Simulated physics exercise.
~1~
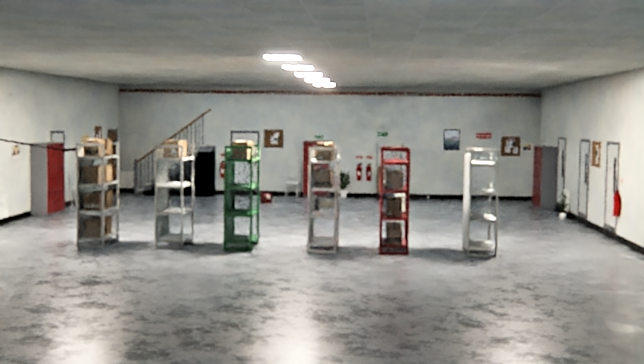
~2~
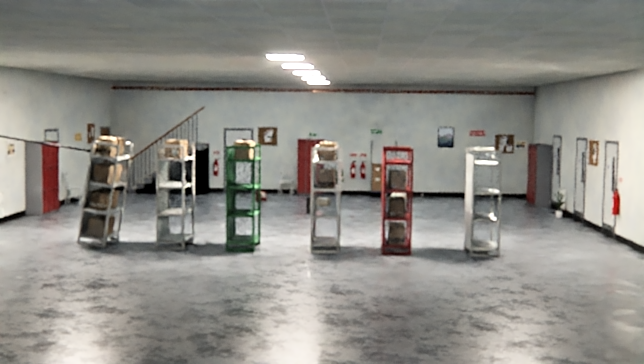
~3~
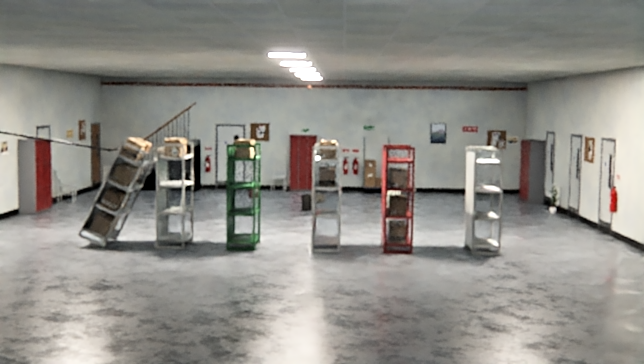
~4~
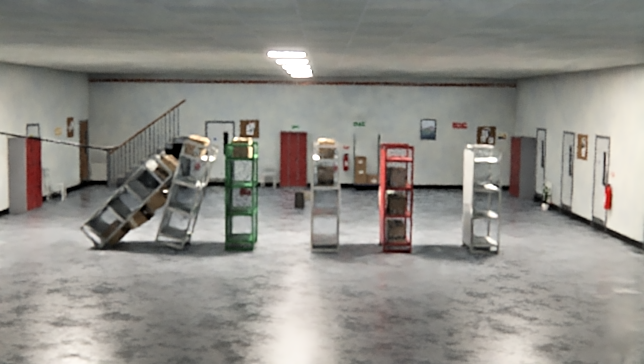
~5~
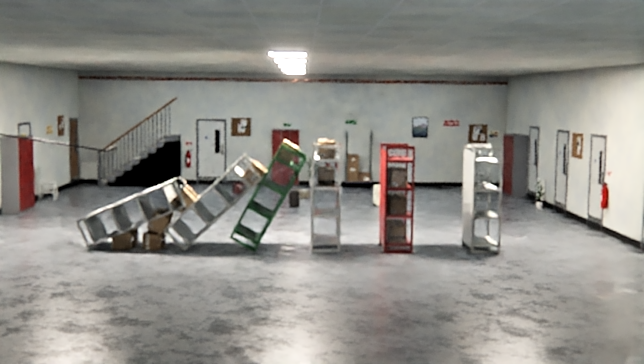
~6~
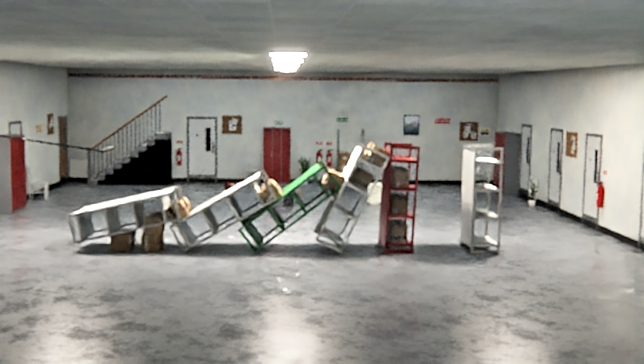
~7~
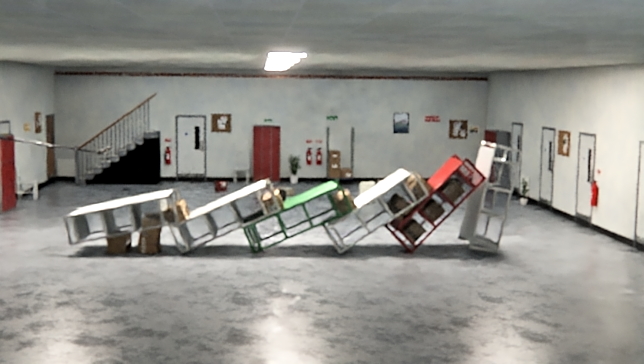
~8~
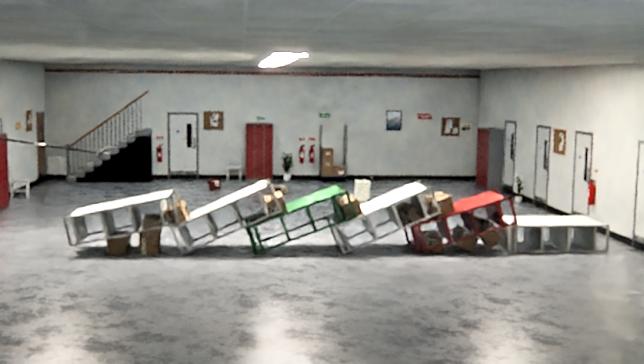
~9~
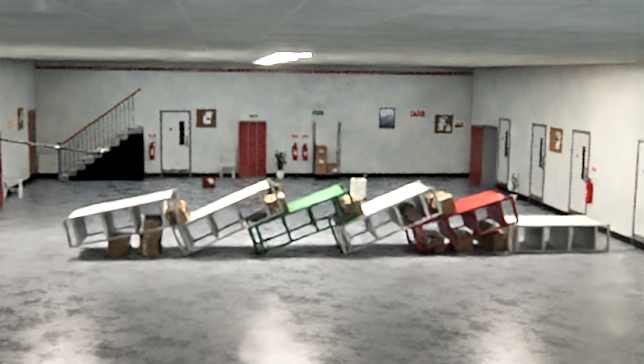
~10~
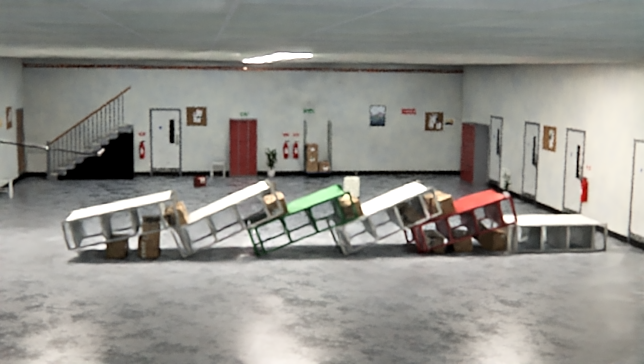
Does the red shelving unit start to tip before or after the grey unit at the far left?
The red unit starts to tip after the grey unit at the far left. The far-left unit is already down by the time the red one goes over.
